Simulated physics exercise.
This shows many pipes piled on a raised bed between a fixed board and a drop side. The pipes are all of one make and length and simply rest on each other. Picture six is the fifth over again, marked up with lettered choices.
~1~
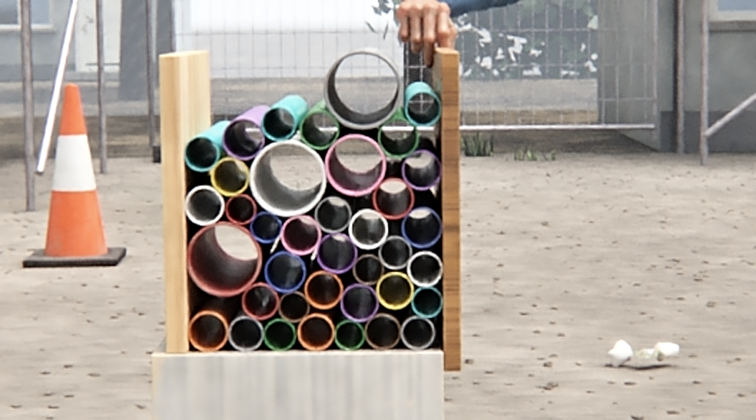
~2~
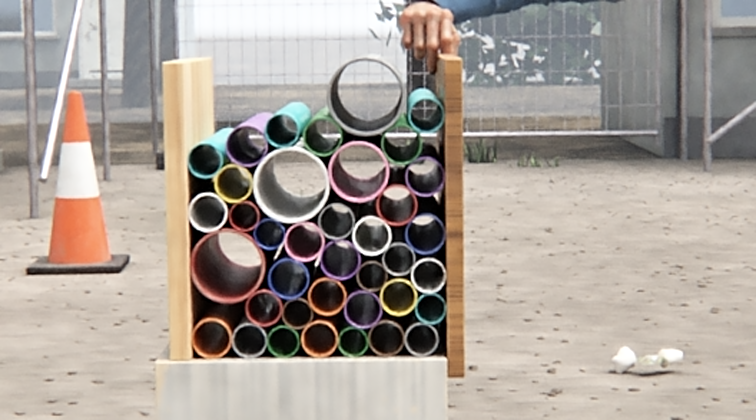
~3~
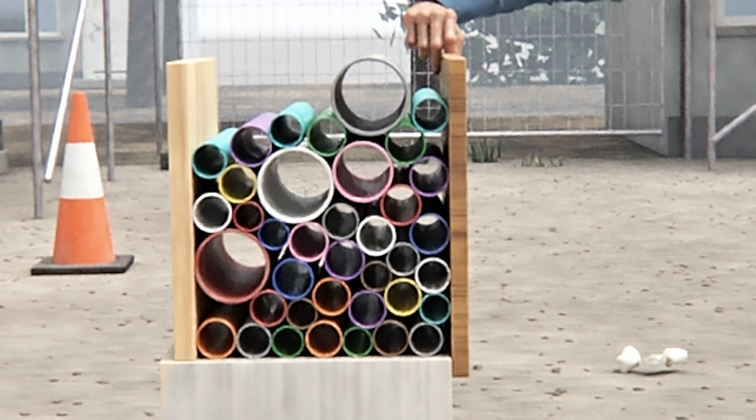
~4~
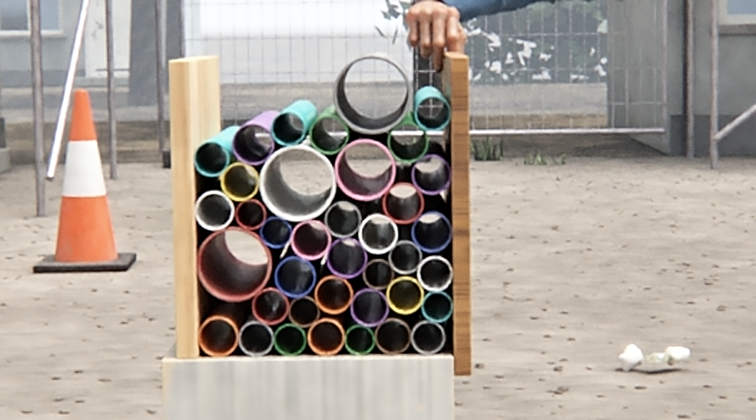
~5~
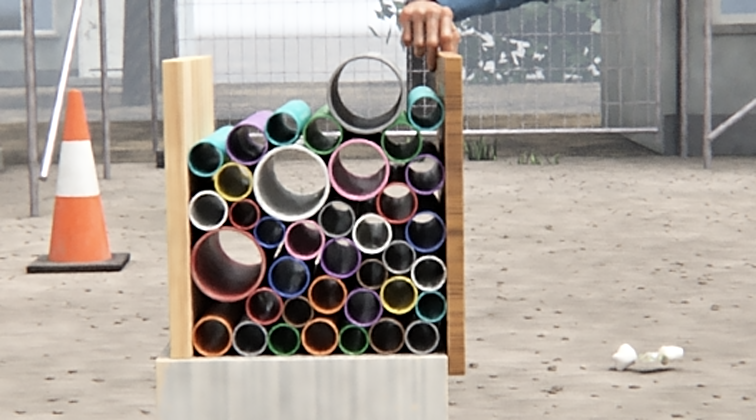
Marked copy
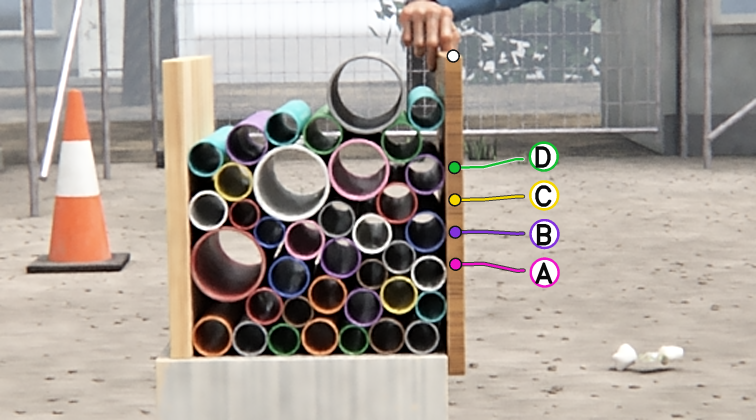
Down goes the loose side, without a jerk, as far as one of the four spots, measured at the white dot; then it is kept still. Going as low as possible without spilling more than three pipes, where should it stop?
Lower it to C and no more.
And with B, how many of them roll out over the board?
With B, four.
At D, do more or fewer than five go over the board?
It loses fewer than five.
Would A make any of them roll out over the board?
Yes, at A.
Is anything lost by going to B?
At B: Yes.
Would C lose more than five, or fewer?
It loses fewer than five.
On the copy, A at (455, 264); B at (455, 232); C at (455, 200); D at (454, 167); the white dot at (453, 56).
On C. First, top of the board (445, 120).
Then, top of the board (446, 195).
Finally, top of the board (446, 199), one out over the board.
By contrast, A more than three out over the board; B four out over the board; D none out over the board.
